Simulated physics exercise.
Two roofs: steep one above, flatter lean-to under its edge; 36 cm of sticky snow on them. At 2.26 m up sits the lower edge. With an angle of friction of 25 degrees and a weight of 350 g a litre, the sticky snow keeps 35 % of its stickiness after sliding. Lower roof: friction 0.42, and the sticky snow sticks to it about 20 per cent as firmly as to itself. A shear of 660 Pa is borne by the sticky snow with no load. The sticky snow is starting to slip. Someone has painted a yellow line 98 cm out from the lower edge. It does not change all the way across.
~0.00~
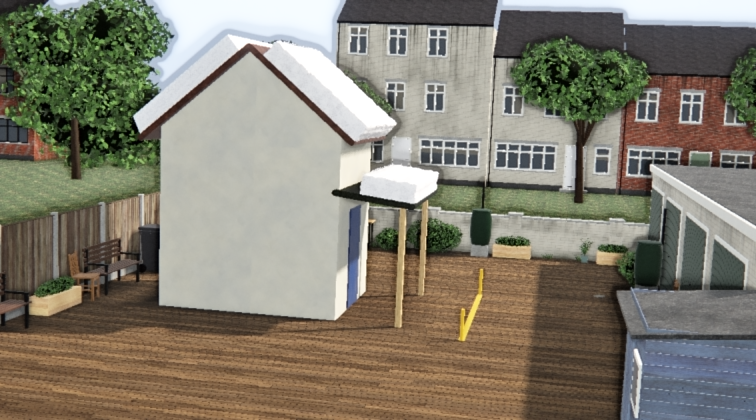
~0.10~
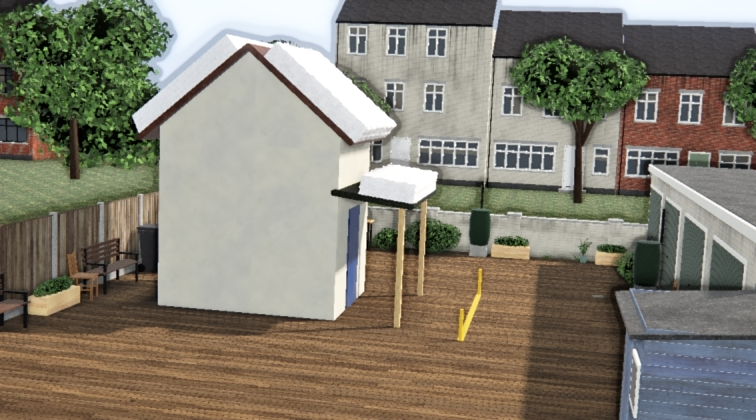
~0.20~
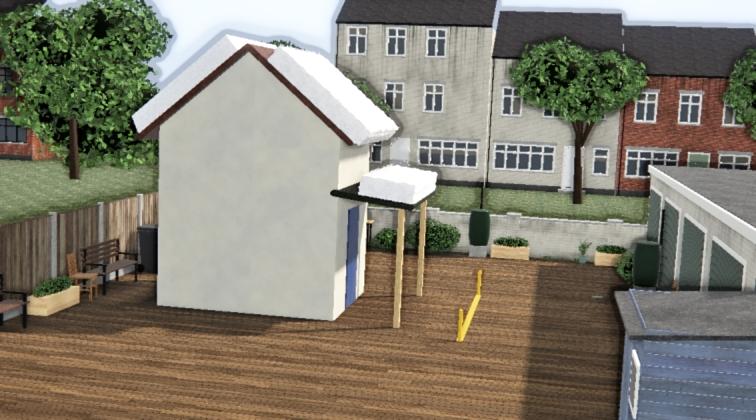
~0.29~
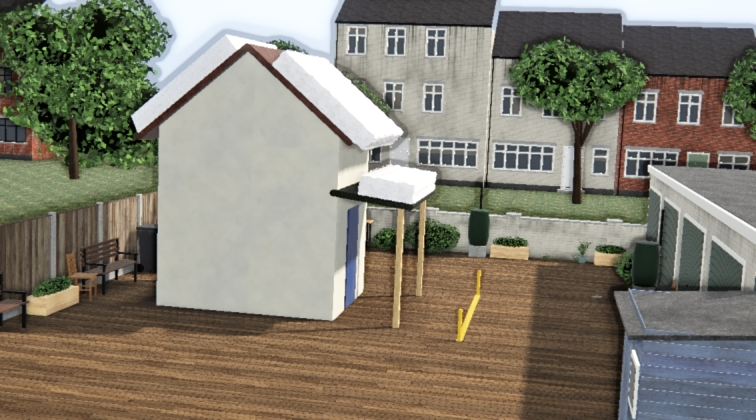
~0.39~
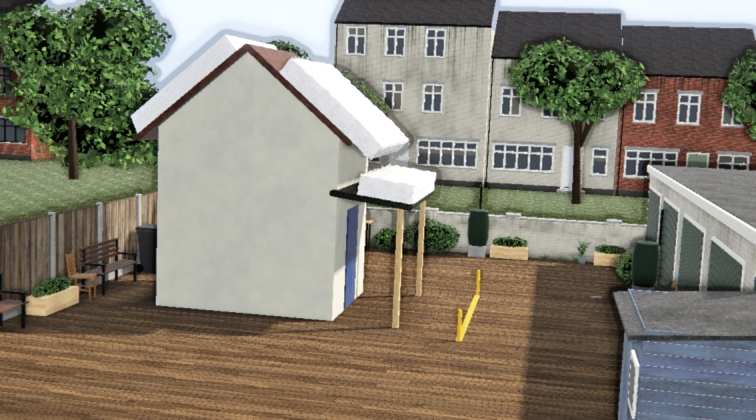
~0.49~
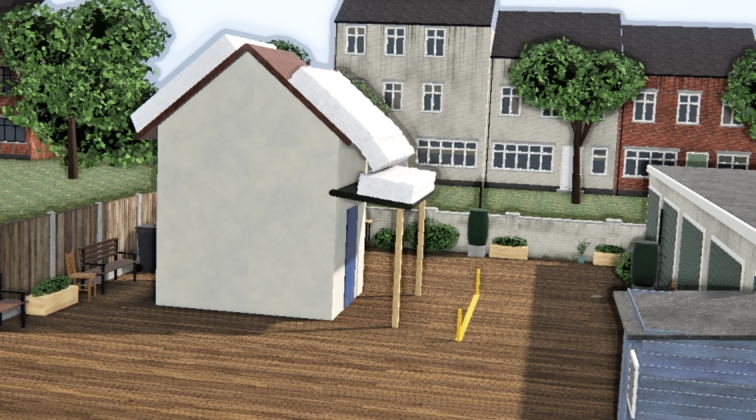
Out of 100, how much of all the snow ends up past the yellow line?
About 63 %.
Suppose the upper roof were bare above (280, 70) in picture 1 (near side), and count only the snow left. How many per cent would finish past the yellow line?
55 %.
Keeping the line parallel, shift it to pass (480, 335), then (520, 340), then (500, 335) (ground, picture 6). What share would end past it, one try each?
55 %, then 35 %, then 45 %.
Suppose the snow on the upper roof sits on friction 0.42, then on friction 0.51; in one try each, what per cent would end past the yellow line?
Try 1: 45 %; try 2: 35 %.
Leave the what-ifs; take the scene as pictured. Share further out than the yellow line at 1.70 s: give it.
I'd put it at close to 60 in a hundred.
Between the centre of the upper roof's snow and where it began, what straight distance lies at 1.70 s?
It sits some 5.0 m from where it began.
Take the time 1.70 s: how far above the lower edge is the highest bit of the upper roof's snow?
0.5 m or thereabouts.
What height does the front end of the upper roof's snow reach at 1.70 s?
Close to 0.0 metres, I reckon.
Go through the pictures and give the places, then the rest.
In the first picture, front end of the sticky snow at (356, 133).
In the second picture, front end of the sticky snow at (357, 125), its middle shifted 2.9 cm, 1 % of it past the upper edge, in one piece.
In the third picture, front end of the sticky snow at (360, 129), its middle shifted 11 cm, 5 % of it past the upper edge, in one piece.
In the fourth picture, front end of the sticky snow at (364, 148), its middle shifted 25 cm, 11 % of it past the upper edge, in one piece.
In the fifth picture, front end of the sticky snow at (371, 145), its middle shifted 43 cm, 20 % of it past the upper edge, in one piece.
In the sixth picture, front end of the sticky snow at (380, 153), its middle shifted 68 cm, 31 % of it past the upper edge, cracking.
By 1.04 s, 7 % is below the lower edge and 0 % is past the line.
By 1.70 s, 74 % is below the lower edge and 59 % is past the line.
By 2.35 s, 77 % is below the lower edge and 63 % is past the line.
By 3.00 s, 77 % is below the lower edge and 63 % is past the line.
By 3.10 s, at the end, 77 % is below the lower edge and 63 % is past the line.
